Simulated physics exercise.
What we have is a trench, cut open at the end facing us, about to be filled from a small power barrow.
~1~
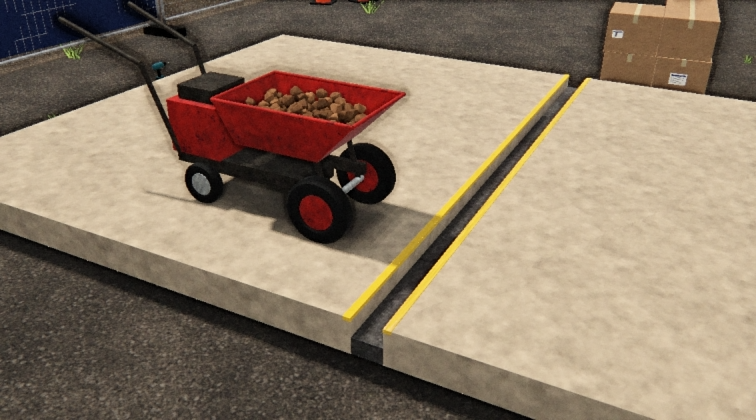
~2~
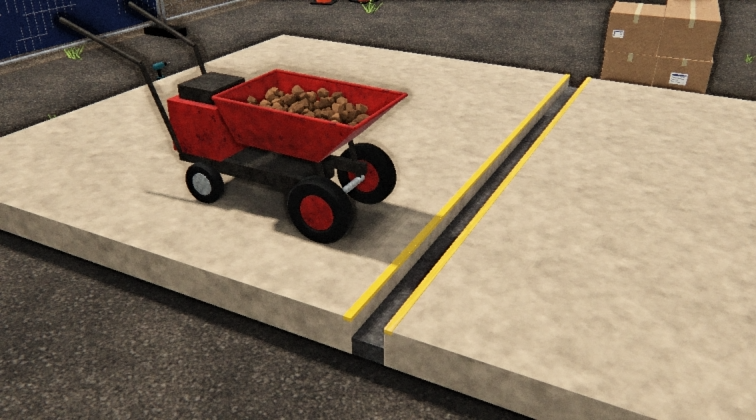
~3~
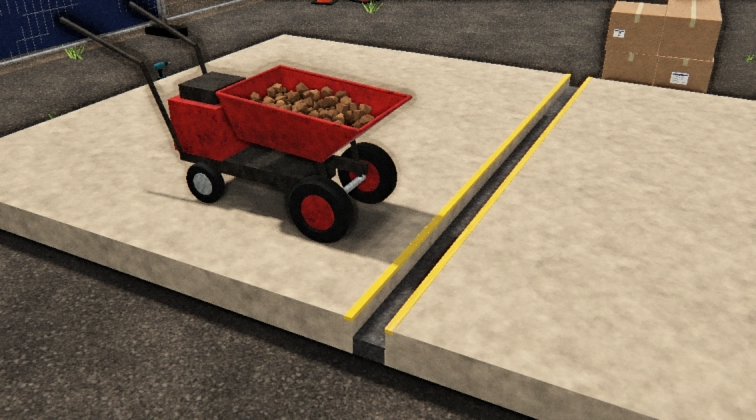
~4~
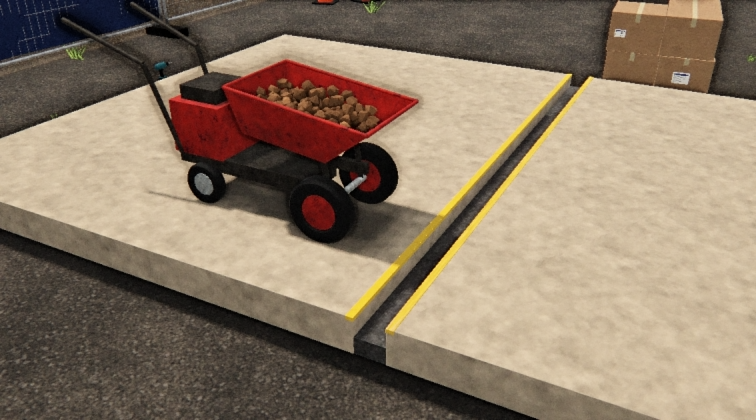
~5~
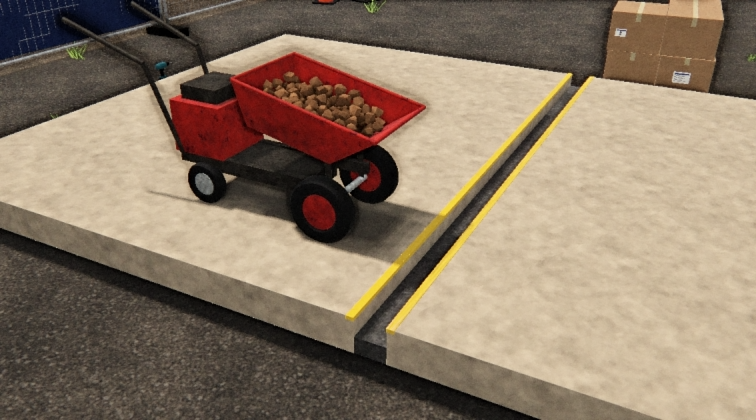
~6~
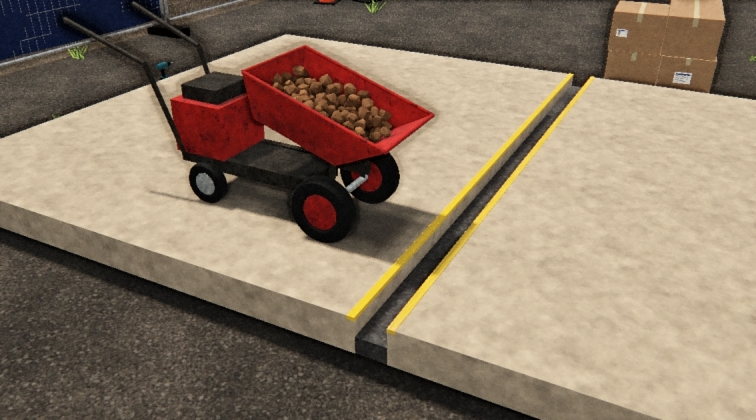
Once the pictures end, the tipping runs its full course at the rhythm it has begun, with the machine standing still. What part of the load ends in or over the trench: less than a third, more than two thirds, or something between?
Between the edges lies under a third of the load.
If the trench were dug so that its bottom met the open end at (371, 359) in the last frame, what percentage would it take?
Some 40 per cent.
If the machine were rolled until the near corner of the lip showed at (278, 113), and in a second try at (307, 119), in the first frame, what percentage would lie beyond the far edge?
Roughly 0 per cent, and 10 per cent.
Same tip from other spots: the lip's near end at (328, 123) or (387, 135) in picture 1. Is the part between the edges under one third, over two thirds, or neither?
At the first place one to two thirds, at the second under a third.
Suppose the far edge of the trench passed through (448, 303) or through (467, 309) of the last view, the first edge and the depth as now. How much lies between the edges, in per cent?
Roughly 70 per cent, and 80 per cent.
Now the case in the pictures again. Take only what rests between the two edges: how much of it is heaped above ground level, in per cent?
Close to 15 per cent.
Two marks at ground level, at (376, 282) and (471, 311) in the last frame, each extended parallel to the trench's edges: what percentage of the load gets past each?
In turn 90 and 30 in a hundred.
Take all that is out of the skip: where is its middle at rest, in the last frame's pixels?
Around (478, 252).
Soon, skip tipped steeply; all in the skip.
A while on, skip tipped right over; about half in the skip; a small part in or heaped over the trench; about a third beyond it; a stray few falling.
Towards the end, skip tipped right over; a small part in the skip; about a quarter in or heaped over the trench; about two thirds beyond it.
Finally, skip tipped right over; a small part in the skip; about a quarter in or heaped over the trench; about two thirds beyond it.
